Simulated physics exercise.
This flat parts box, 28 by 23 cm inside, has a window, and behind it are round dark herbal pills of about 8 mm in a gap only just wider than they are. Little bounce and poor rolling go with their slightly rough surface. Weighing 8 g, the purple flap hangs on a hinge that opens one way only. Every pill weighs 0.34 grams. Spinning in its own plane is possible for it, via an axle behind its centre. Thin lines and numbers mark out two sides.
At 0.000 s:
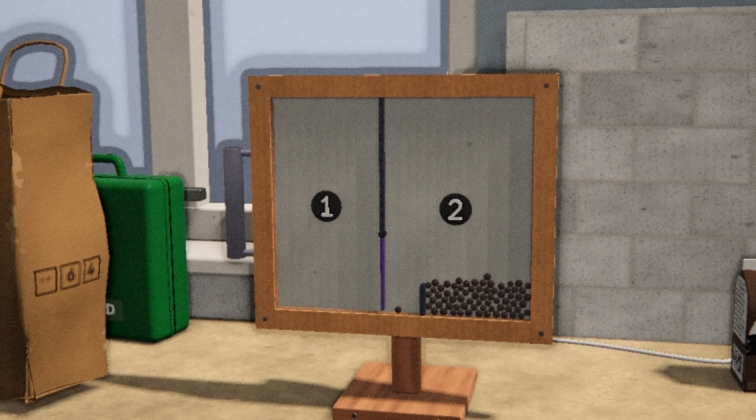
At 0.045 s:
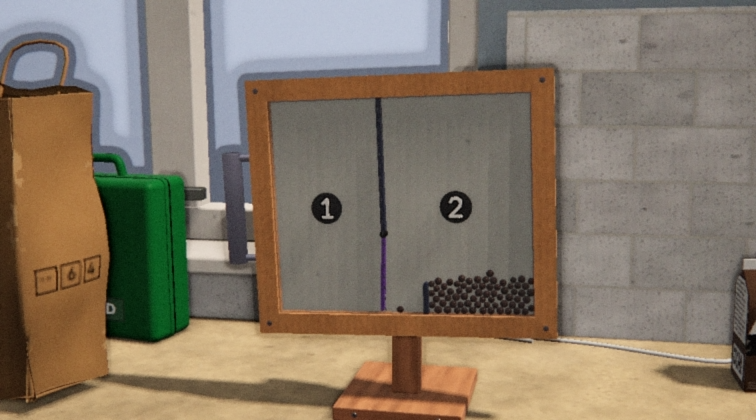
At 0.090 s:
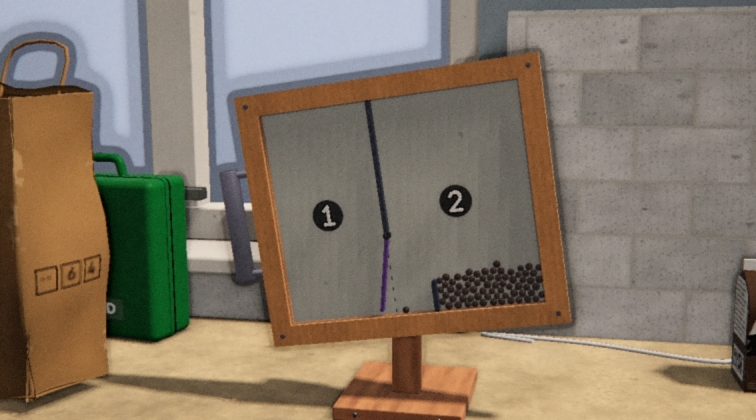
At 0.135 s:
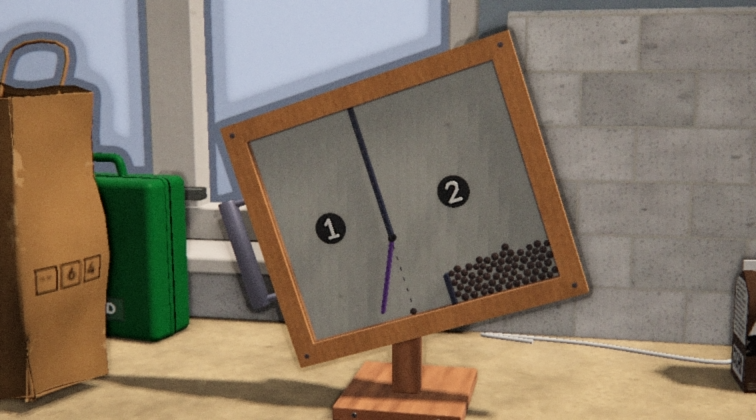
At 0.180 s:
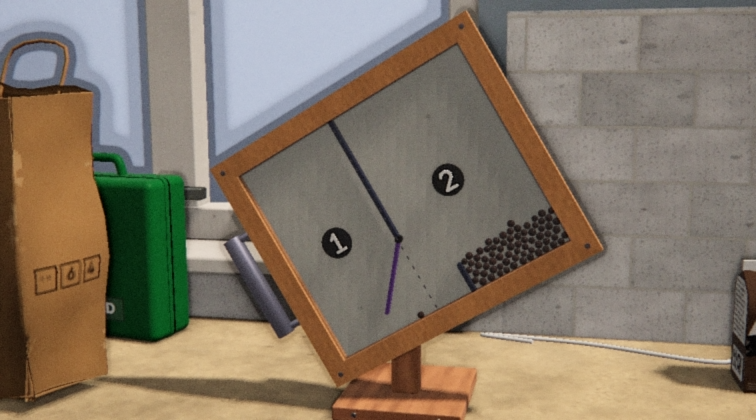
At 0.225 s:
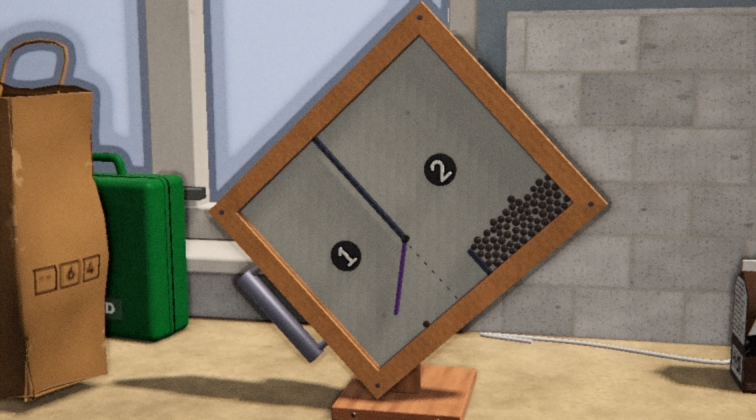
The video shows a wooden-framed, windowed box holding a pile of small dark balls at lower right, turning steadily anticlockwise on its stand from level to a steep slant, while the purple flap swings away from the dividing wall's line.
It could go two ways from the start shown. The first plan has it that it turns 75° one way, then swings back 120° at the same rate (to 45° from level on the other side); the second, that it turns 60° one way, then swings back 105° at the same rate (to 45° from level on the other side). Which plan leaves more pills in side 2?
It is the later plan.
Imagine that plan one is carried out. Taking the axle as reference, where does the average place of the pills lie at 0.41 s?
It sits around 11 cm to the right and around 4 cm up.
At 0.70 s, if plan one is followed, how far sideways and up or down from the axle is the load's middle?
I'd put it near 1 centimetres to the right and 10 centimetres below.
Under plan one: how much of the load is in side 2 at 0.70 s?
Share: Close to 55 percent.
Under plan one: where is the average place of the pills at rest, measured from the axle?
It lies close to 5 centimetres left and 9 centimetres below.
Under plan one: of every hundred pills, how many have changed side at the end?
Roughly 45 per cent.
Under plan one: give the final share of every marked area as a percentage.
Tally: Side 1 = 45; side 2 = 55.
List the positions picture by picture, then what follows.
Level; about 70 pills; load centre (477, 298); top pill (487, 277); purple flap (383, 234); no. 1 (326, 206), no. 2 (456, 209), in the first picture.
Turned 2° anticlockwise; load centre (481, 295); top pill (490, 274), in the second picture.
Turned 8° anticlockwise; load centre (490, 287); top pill (497, 264); wall ends (386, 231), (434, 282), in the third picture.
Turned 18° anticlockwise; load centre (502, 271); top pill (547, 243); purple flap (392, 238) tilted 7°, in the fourth picture.
Turned 31° anticlockwise; load centre (513, 248); top pill (551, 211), in the fifth picture.
Turned 43° anticlockwise; load centre (519, 223); top pill (548, 178); purple flap (405, 239) tilted 7°; no. 1 (346, 256), no. 2 (440, 170), in the sixth picture.
Plan one. After 0.41 s, it stands 75° anticlockwise; the pills' middle is 11 cm right of and 4 cm above the centre; no. 2, 100 %; purple flap open 44°.
After 0.70 s, it stands 14° anticlockwise; the pills' middle is 1 cm right of and 10 cm below the centre; no. 1, 45 %, no. 2, 55 %; purple flap open 43°.
After 0.98 s, it stands 45° clockwise; the pills' middle is 7 cm left of and 8 cm below the centre; no. 1, 45 %, no. 2, 55 %; purple flap open 20°.
At rest by 1.7 s, it stands 45° clockwise; no. 1, 45 %, no. 2, 55 %; purple flap shut.
Plan two would end with no. 1, 5 %, no. 2, 95 %.
